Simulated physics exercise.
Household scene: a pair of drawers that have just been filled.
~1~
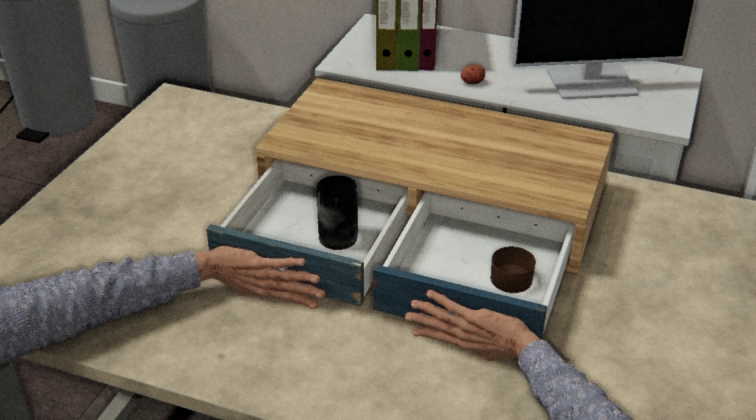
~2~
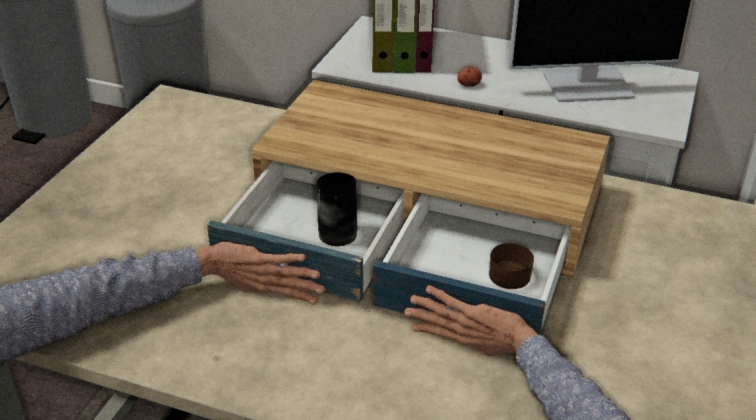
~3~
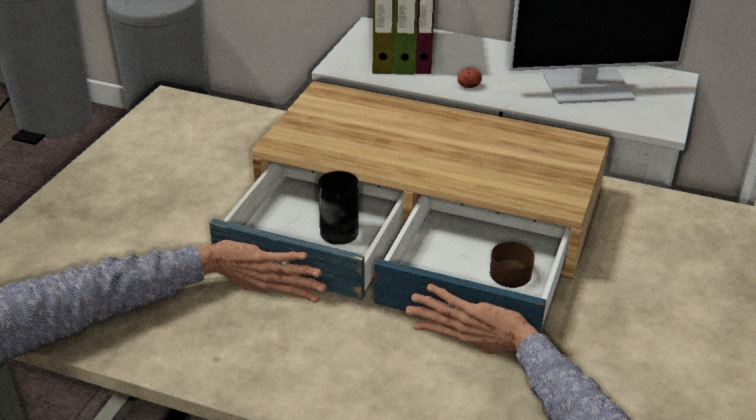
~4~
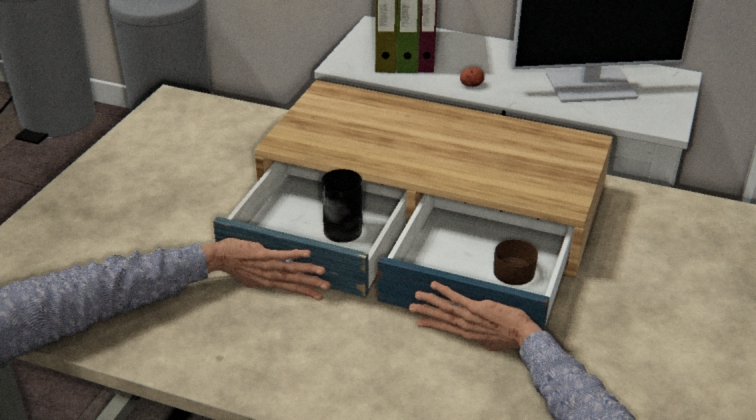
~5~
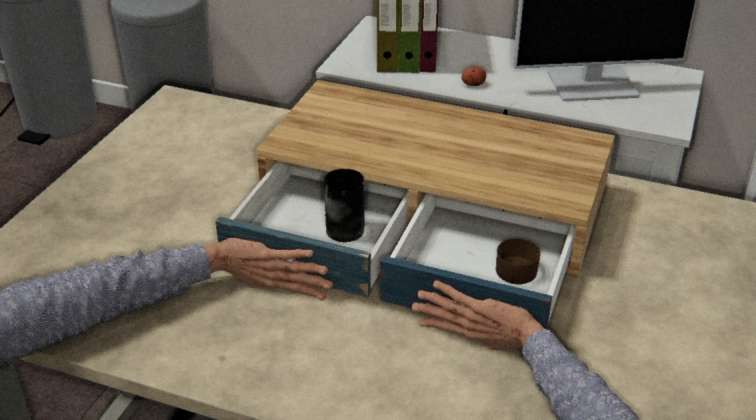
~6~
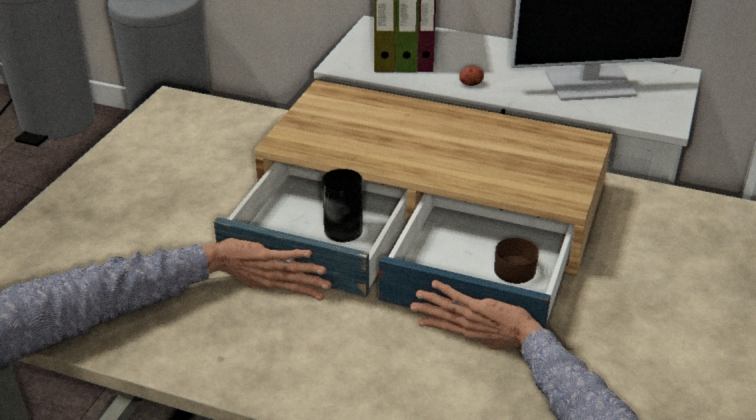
On a table, two hands rest against open drawers holding beakers, barely moving.
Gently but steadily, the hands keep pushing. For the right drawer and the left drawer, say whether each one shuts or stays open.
My prediction: I think the right drawer gets pushed shut. I think the left drawer gets blocked.
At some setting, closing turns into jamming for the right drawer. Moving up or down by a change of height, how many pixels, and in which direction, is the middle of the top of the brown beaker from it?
Roughly 20 pixels upward.
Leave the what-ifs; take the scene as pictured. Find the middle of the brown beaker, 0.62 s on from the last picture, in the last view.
Its middle will be near (531, 223).
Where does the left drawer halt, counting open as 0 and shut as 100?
Around 55 %.
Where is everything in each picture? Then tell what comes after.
Right drawer (478, 261) wide open; left drawer (314, 222) wide open; black beaker (338, 213), in the first picture.
Left drawer (314, 219) wide open; brown beaker (511, 266), in the second picture.
Right drawer (477, 256) wide open; chest (432, 172), in the third picture.
Left drawer (319, 216) wide open; black beaker (342, 206), in the fourth picture.
Right drawer (483, 253) wide open; brown beaker (518, 262), in the fifth picture.
Right drawer (482, 252) wide open; left drawer (320, 215) wide open; chest (435, 170), in the sixth picture.
Then, 0.38 s after the last picture, right drawer starting in; left drawer starting in.
Then, 0.62 s after the last picture, right drawer about half in; left drawer about half in.
At rest, the right drawer goes all the way in; the left drawer will not close.
